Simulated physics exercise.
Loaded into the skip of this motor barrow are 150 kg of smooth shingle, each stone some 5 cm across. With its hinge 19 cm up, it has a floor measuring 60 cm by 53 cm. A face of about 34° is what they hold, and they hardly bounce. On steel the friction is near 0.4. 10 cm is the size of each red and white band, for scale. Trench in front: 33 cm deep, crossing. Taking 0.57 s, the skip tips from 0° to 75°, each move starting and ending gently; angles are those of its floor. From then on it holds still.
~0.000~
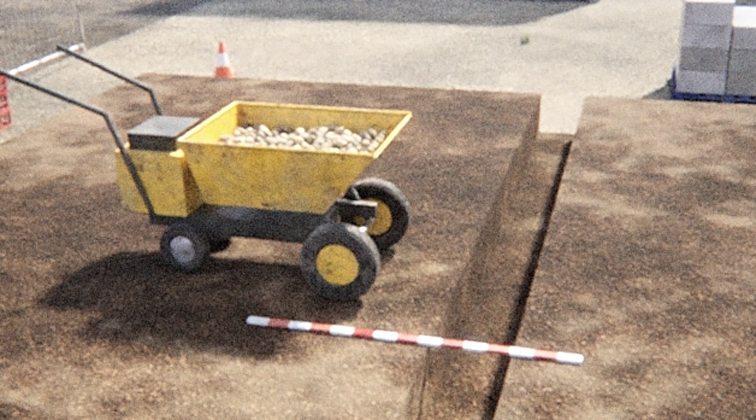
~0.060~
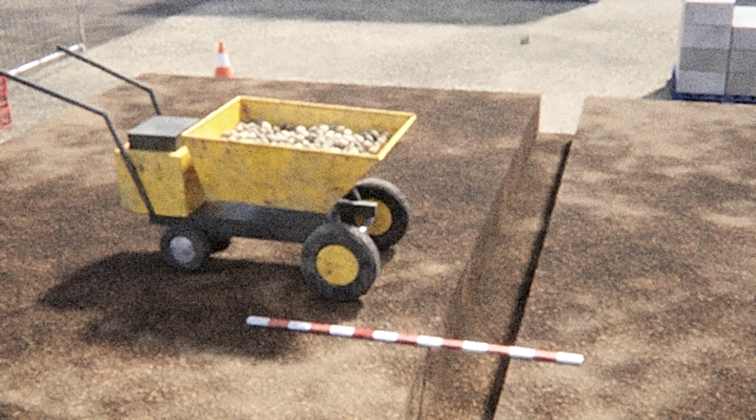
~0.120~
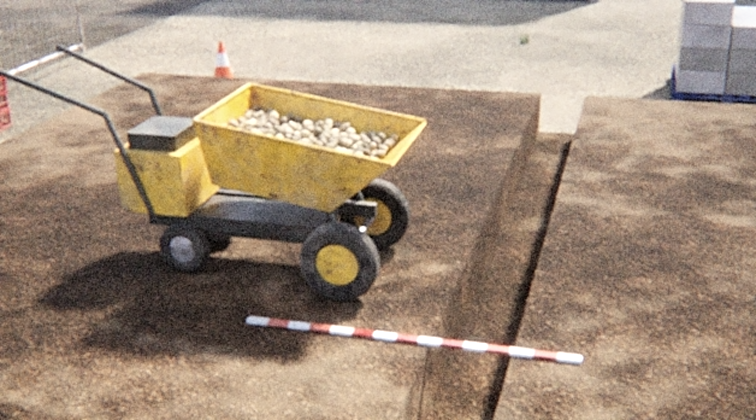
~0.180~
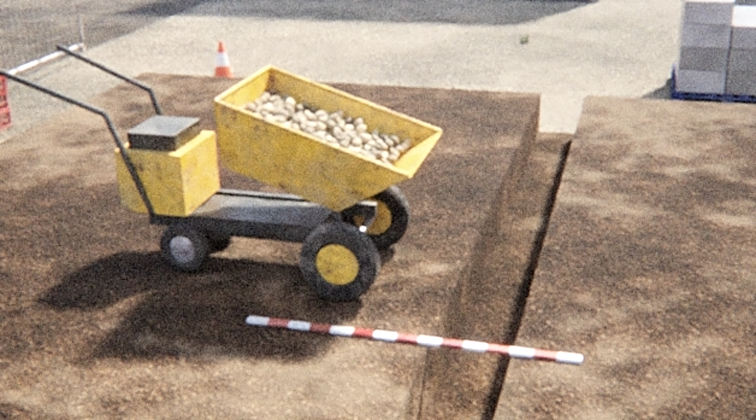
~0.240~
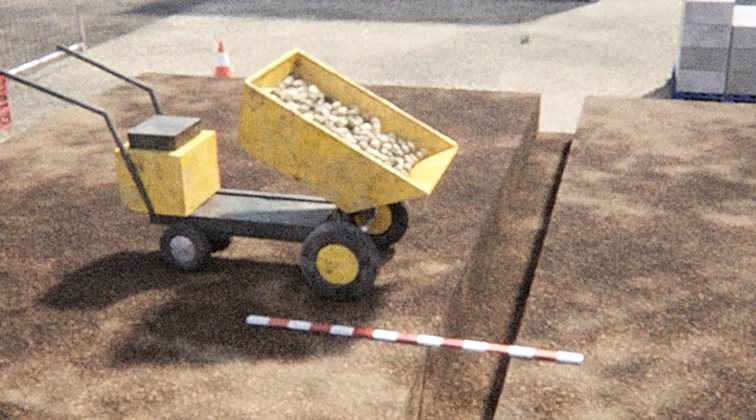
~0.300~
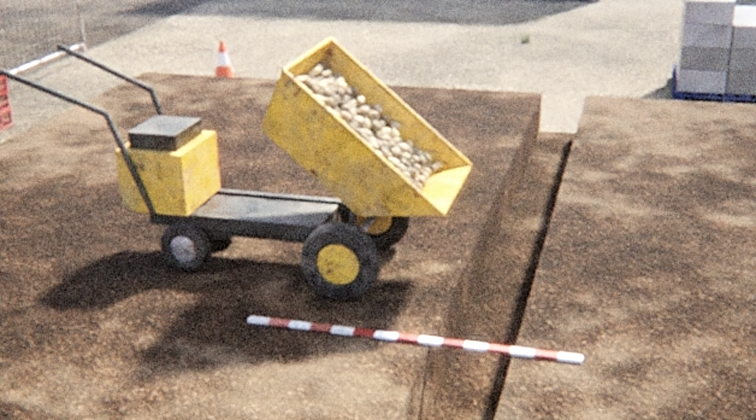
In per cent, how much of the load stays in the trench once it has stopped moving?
I would say about 53 per cent.
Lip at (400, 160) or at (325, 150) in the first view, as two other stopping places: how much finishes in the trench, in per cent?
The first gives about 30 percent and the second about 85 percent.
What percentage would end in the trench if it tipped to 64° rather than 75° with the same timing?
Some 50 in a hundred, I'd say.
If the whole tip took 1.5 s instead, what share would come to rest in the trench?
Estimate: About 80 %.
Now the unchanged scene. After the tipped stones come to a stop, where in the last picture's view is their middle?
Their centre sits close to (525, 322).
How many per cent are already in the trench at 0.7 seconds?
30 per cent or so by then.
After 0.4 s the floor is at 64°; 100 % in the skip; the foremost stones are at (454, 216).
After 0.7 s the floor is at 75°; 68 % in the skip, 30 % in the trench, 3 % past the trench; the foremost stones are at (543, 294).
After 1.0 s the floor is at 75°; 2 % in the skip, 50 % in the trench, 48 % past the trench; the foremost stones are past the picture's edge.
After 3.0 s the floor is at 75°; 0 % in the skip, 53 % in the trench, 47 % past the trench; the foremost stones are past the picture's edge.
